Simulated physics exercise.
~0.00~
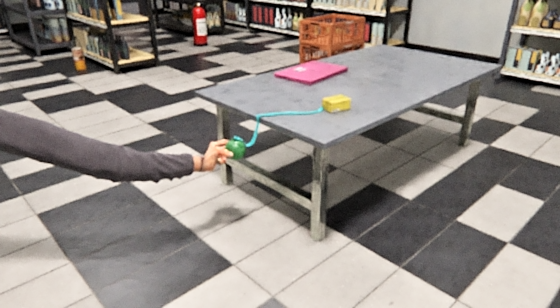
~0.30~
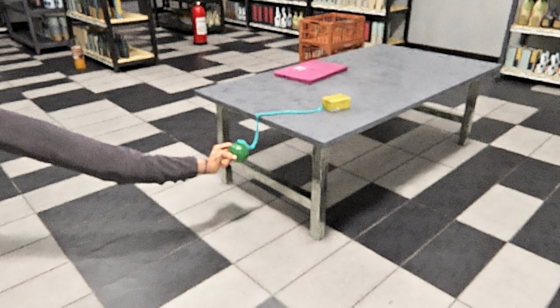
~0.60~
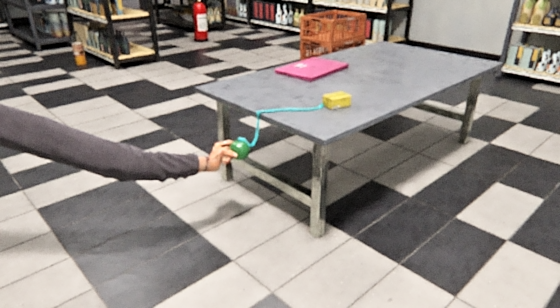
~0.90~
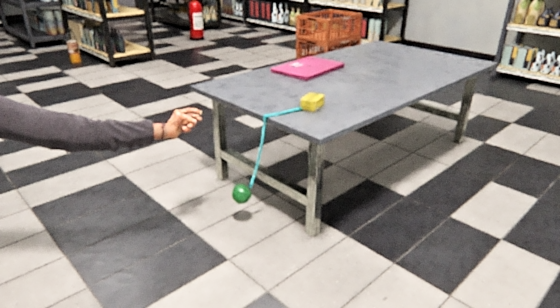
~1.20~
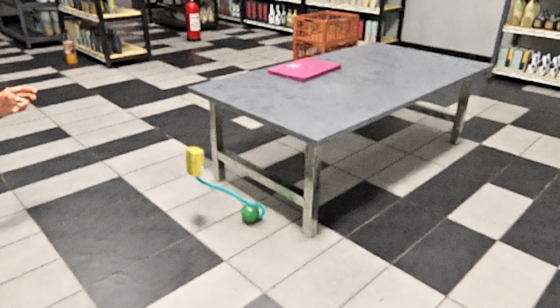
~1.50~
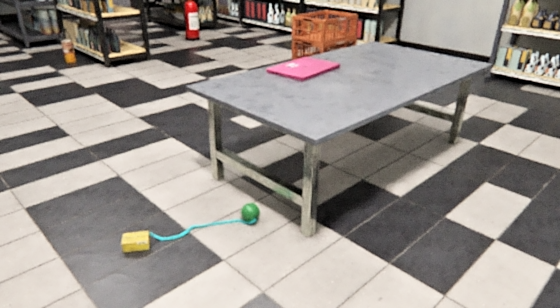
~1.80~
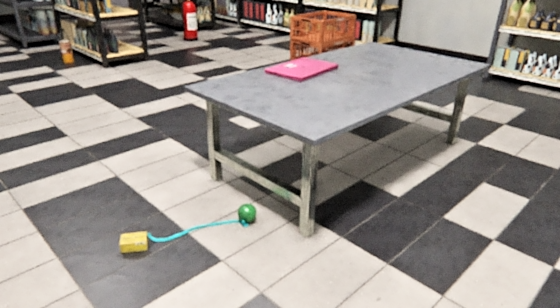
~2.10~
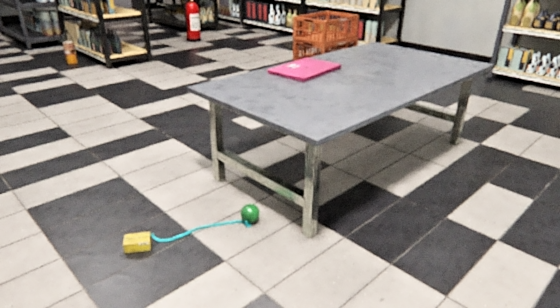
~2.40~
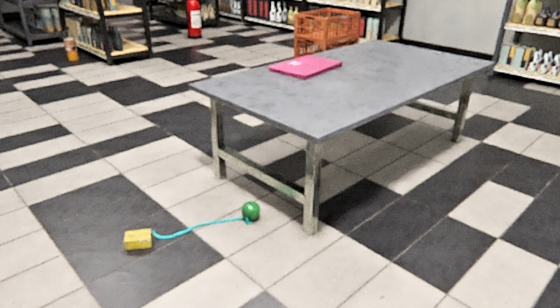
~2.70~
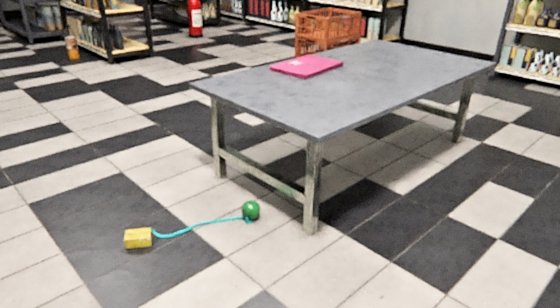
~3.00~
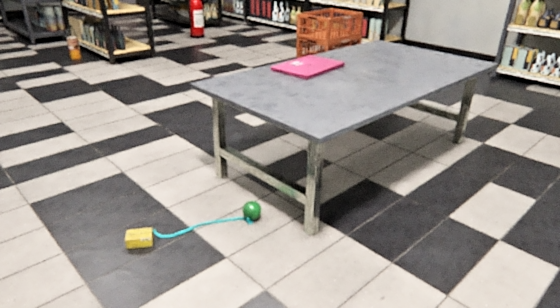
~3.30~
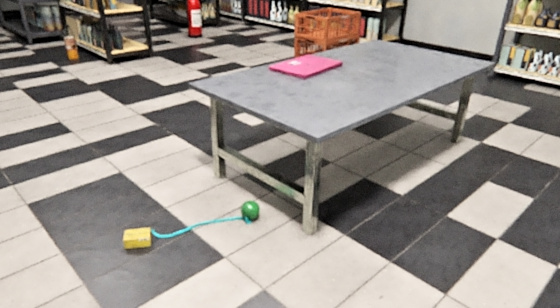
A hand releasing a green ball beside a grey table, its turquoise ribbon dragging a yellow box off onto the tiled floor.
